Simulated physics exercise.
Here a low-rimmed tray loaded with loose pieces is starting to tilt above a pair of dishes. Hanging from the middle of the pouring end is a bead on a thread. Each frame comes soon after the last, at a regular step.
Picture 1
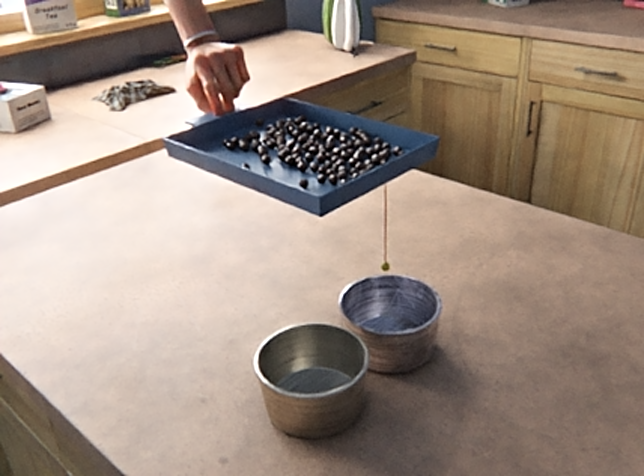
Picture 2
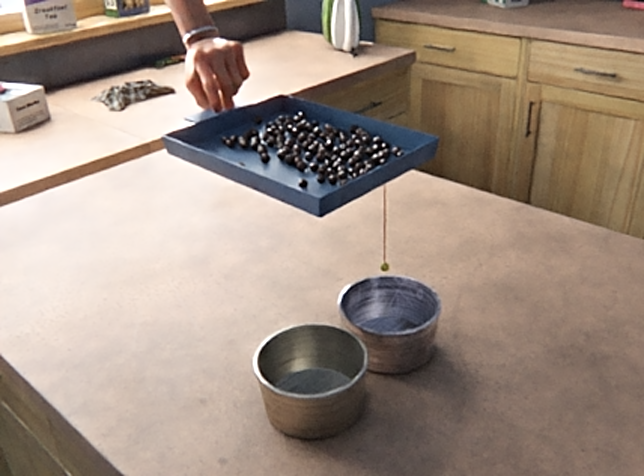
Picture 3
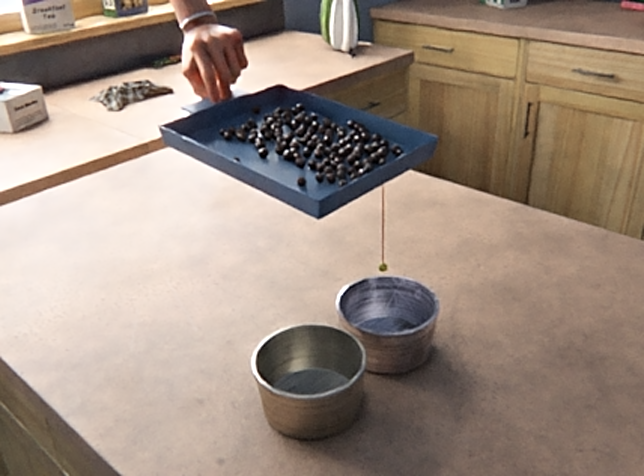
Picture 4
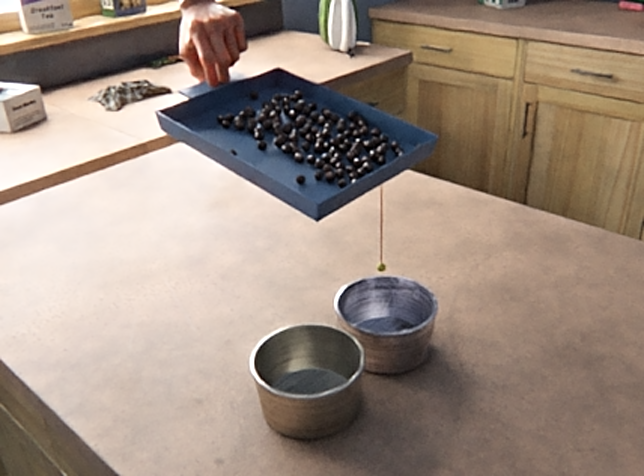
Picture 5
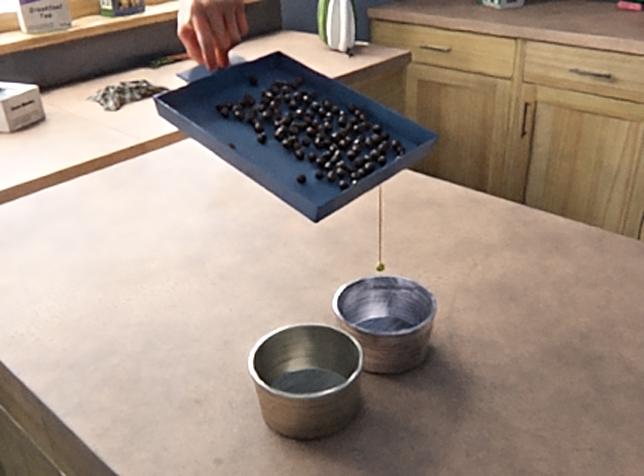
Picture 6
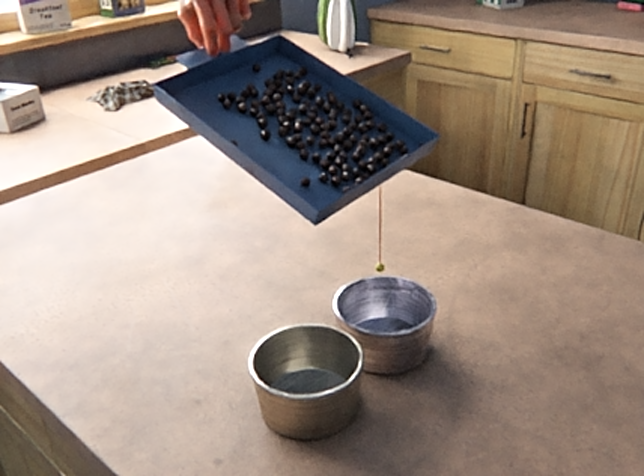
A hand tilted a blue tray of dark chocolate balls above two metal dishes on a counter, its left front corner dipping lowest, and the balls shifted across the tray as the slope grew steeper.
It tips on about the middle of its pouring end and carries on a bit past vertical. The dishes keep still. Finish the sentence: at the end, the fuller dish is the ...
At the end, the fuller dish is the right-hand one.
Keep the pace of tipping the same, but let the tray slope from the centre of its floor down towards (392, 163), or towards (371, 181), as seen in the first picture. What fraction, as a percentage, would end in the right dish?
The share is 0 per cent in the first and 30 per cent in the second.
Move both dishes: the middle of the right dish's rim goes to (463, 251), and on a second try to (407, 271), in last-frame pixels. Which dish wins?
The first time it's the left-side dish, the second time it's the left-side dish.
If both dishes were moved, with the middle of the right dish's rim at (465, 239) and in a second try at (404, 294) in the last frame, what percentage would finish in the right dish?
0 %, 40 %.
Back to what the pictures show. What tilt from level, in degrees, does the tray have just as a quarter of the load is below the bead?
Near 105 degrees.
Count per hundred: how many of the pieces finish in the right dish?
I'd estimate close to 50 per cent.
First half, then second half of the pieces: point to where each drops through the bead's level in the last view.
The opening part goes through (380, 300); what follows goes through (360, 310).
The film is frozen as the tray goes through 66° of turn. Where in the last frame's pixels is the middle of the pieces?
Close to (356, 169).
Soon, tray tipped steeply; nearly all on the tray; a stray few outside both; a stray few in the air.
A while on, tray tipped past a quarter turn; about half on the tray; a small part in the right dish; a small part outside both; about a third in the air.
Towards the end, tray tipped past a quarter turn; about a quarter in the left dish; about half in the right dish; about a third outside both.
Finally, tray tipped past a quarter turn; about a quarter in the left dish; about half in the right dish; about a third outside both.
